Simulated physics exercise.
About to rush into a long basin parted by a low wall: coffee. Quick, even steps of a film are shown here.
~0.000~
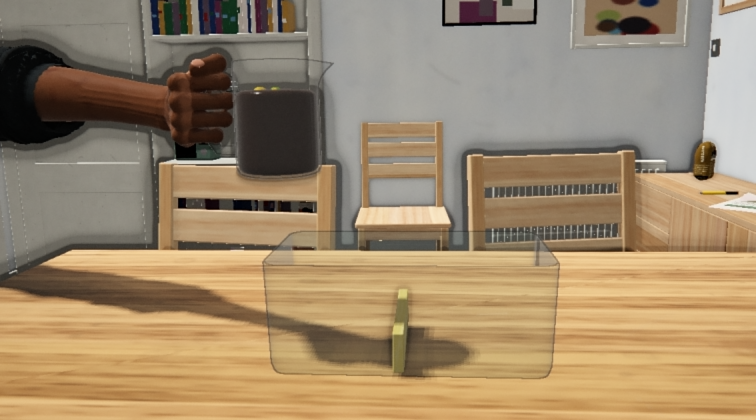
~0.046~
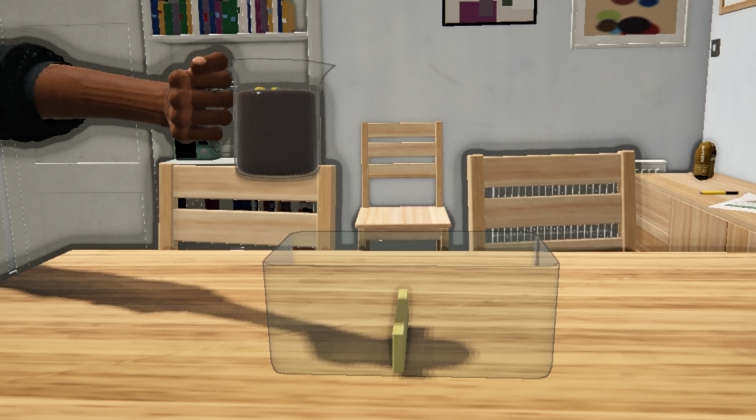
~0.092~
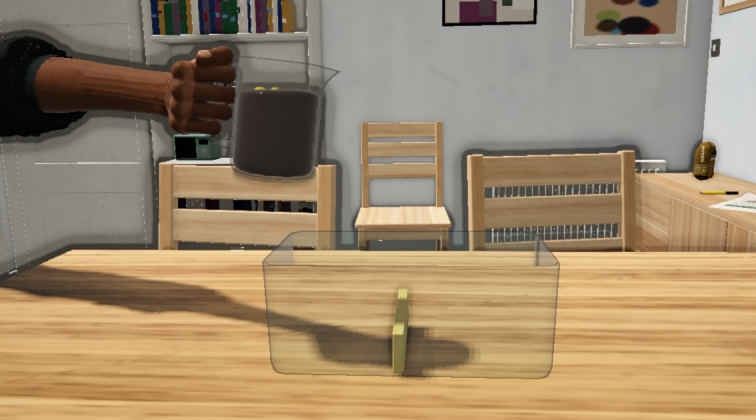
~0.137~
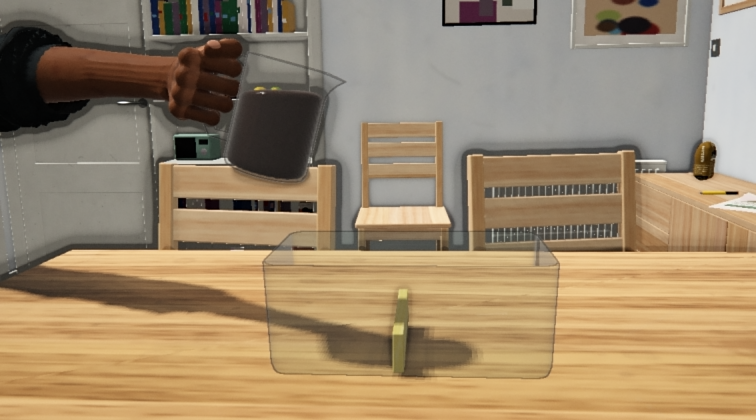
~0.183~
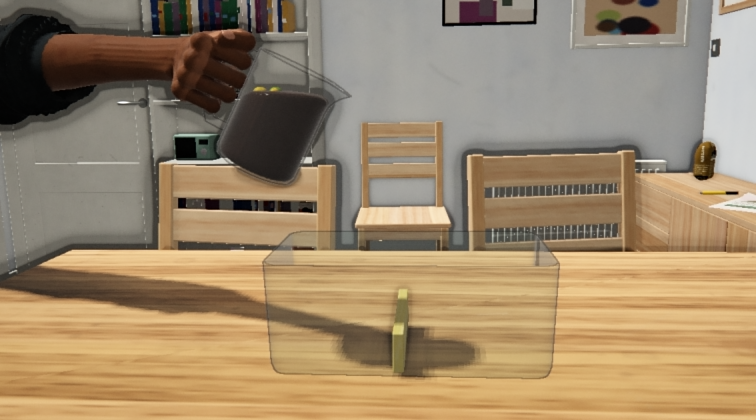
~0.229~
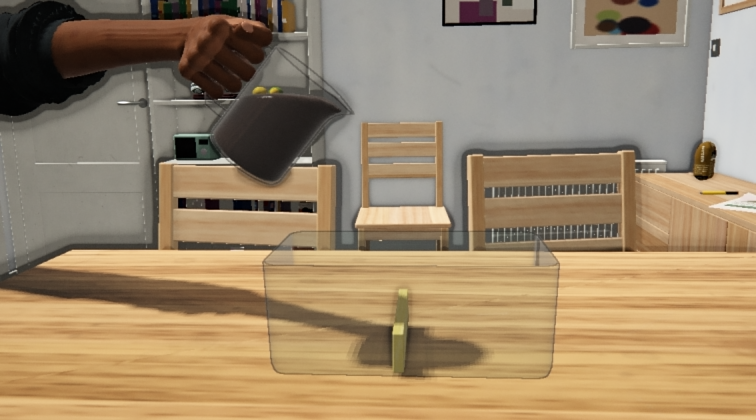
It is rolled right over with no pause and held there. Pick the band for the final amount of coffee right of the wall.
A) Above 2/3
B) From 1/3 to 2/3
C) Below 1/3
Option B: From 1/3 to 2/3.
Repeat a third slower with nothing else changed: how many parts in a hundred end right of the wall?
About 55 in a hundred.
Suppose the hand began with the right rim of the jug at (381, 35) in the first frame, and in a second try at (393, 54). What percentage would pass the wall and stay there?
Roughly 90 in a hundred the first time and 90 in a hundred the second.
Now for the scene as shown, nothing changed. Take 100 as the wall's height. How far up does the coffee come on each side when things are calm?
On the left it sits near 30, while on the right it sits near 30.
A moment on, the jug is tipped on its side and 66 per cent is still to pour, 5 is left of the wall and 4 right of it.
Next, the jug is tipped right over and 24 per cent is still to pour, 28 is left of the wall and 27 right of it.
Then the jug is tipped right over and 8 per cent is still to pour, 33 is left of the wall and 52 right of it.
Later the jug is tipped right over and 2 per cent is still to pour, 43 is left of the wall and 53 right of it.
At rest 46 per cent lies left of the wall, 53 right of it and 1 outside.
